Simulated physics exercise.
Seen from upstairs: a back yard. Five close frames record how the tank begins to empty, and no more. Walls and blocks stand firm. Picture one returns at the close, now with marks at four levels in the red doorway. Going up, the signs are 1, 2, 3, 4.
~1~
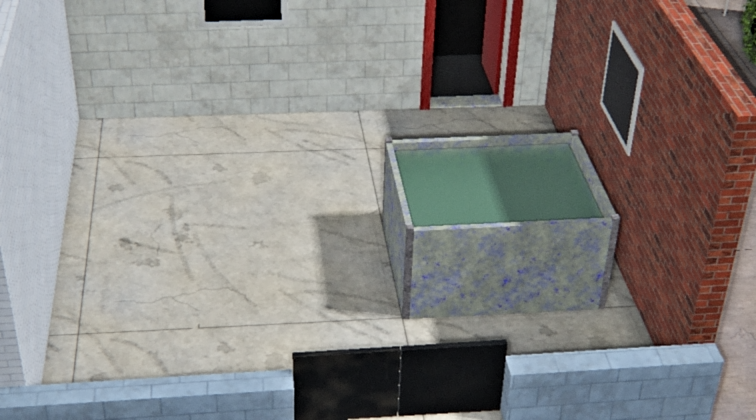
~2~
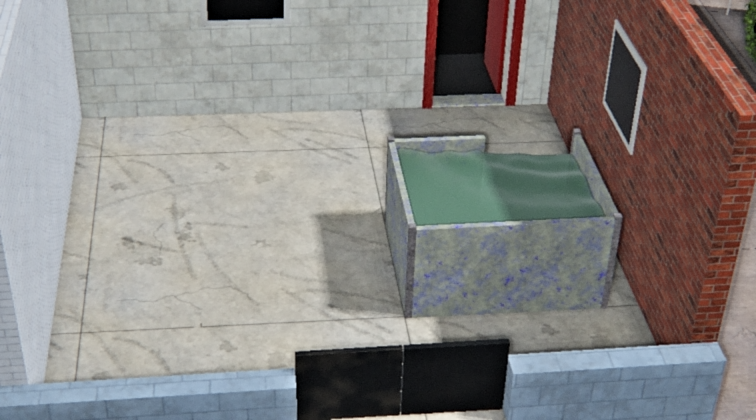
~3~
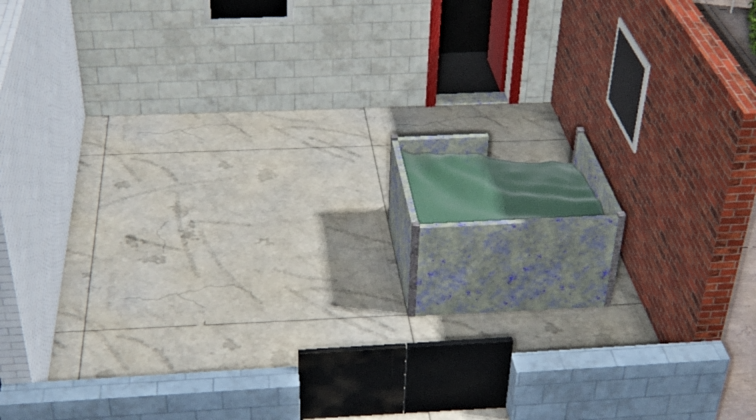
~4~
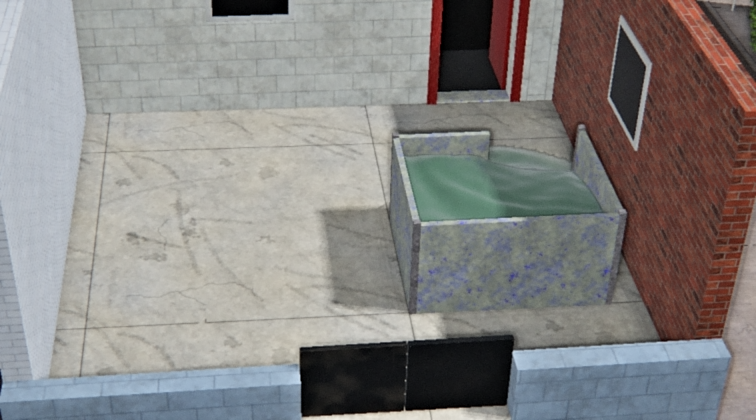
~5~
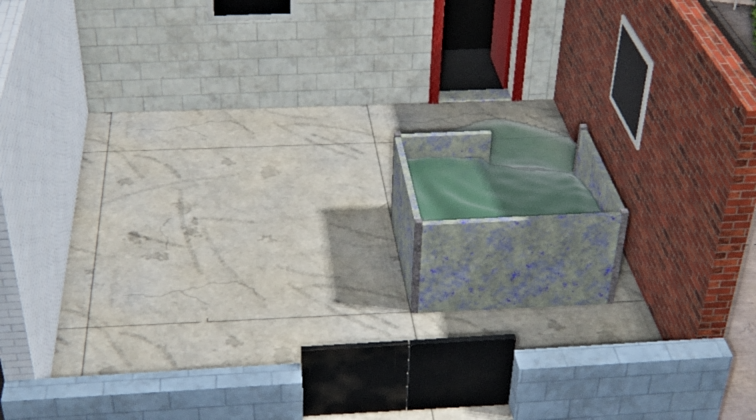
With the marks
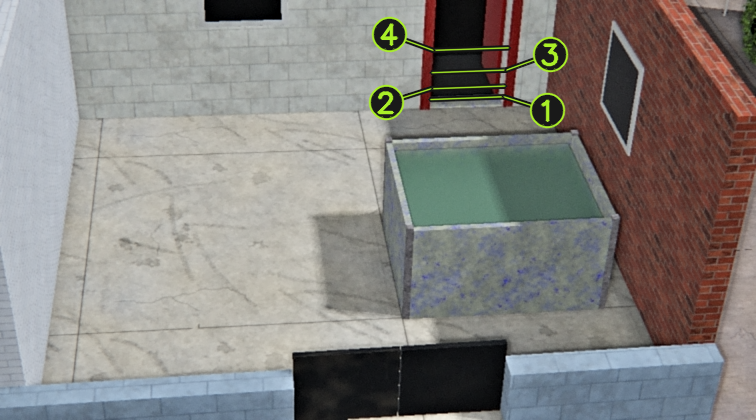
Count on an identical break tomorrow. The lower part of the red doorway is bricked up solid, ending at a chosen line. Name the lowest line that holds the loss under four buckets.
Take 3.
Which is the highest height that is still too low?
It is 2.
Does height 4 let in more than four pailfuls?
No, not at all.
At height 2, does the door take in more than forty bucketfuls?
No, it does not.
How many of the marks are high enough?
Two of them.
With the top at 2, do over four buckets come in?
Yes, that goes wrong.
On the marked copy, 1 at (467, 98); 2 at (468, 87); 3 at (469, 71); 4 at (471, 49); from the bottom up 1, 2, 3, 4.
With 1, dozens of bucketfuls pour in.
With 2, some 20 bucketfuls get in.
With 3, a bucket or two gets in.
With 4, nothing gets over.
